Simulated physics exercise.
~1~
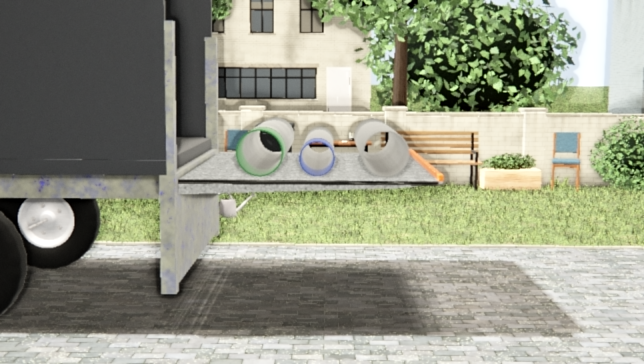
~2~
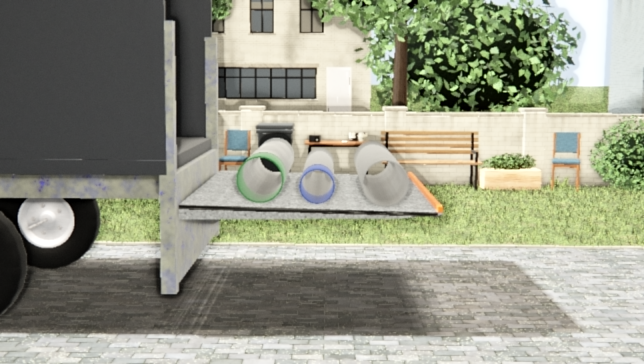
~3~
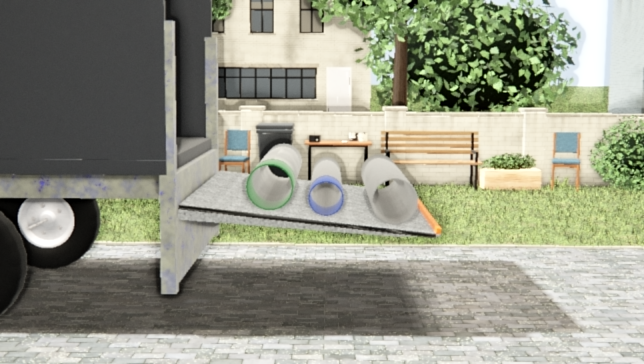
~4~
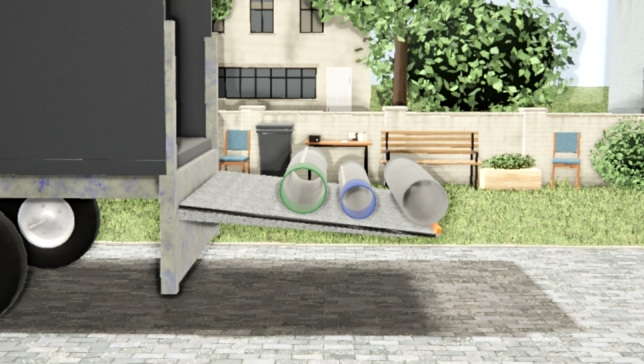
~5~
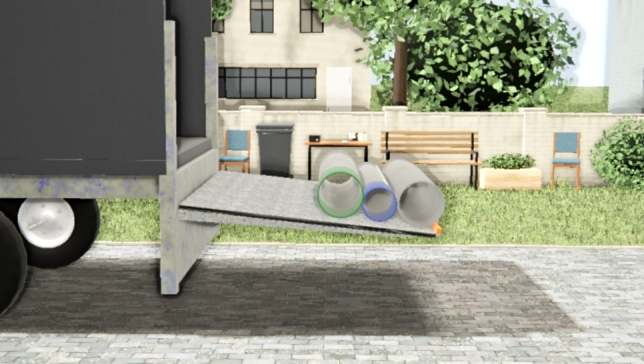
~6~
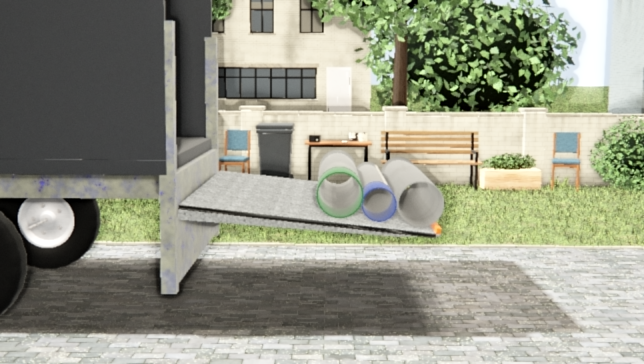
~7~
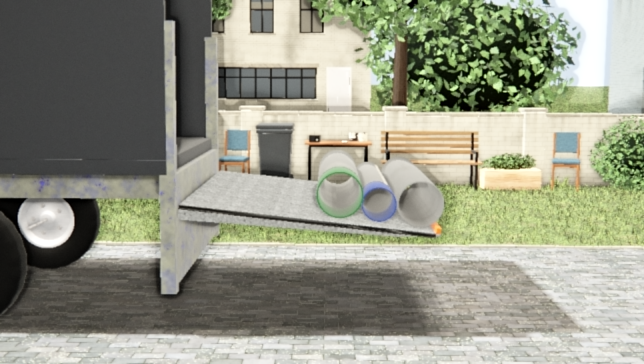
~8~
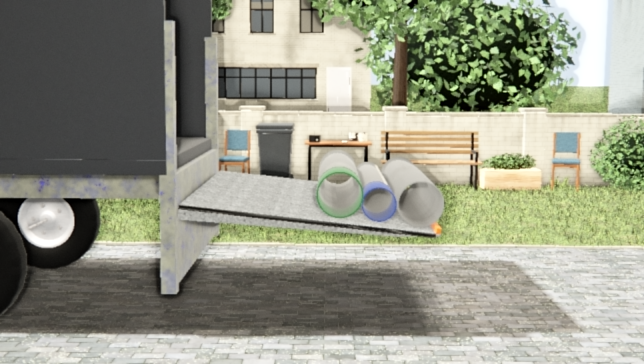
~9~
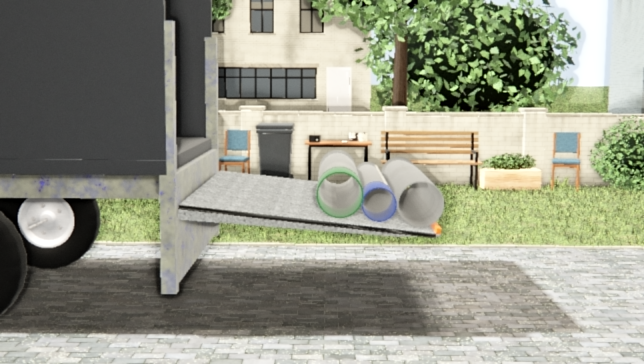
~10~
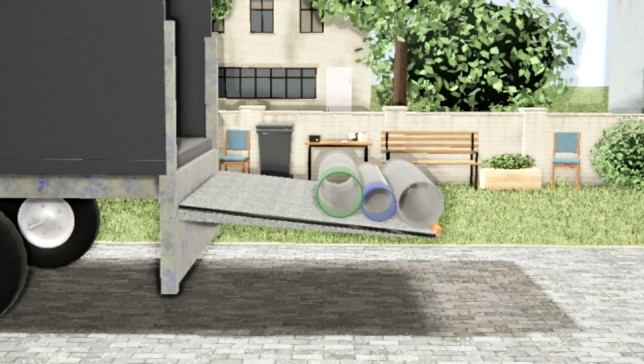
In this clip, a tail-lift platform behind a truck drops slightly and tilts down at its outer end, and three pipes, one ringed green and one blue, roll right until they rest together against the raised edge, all still on the platform.
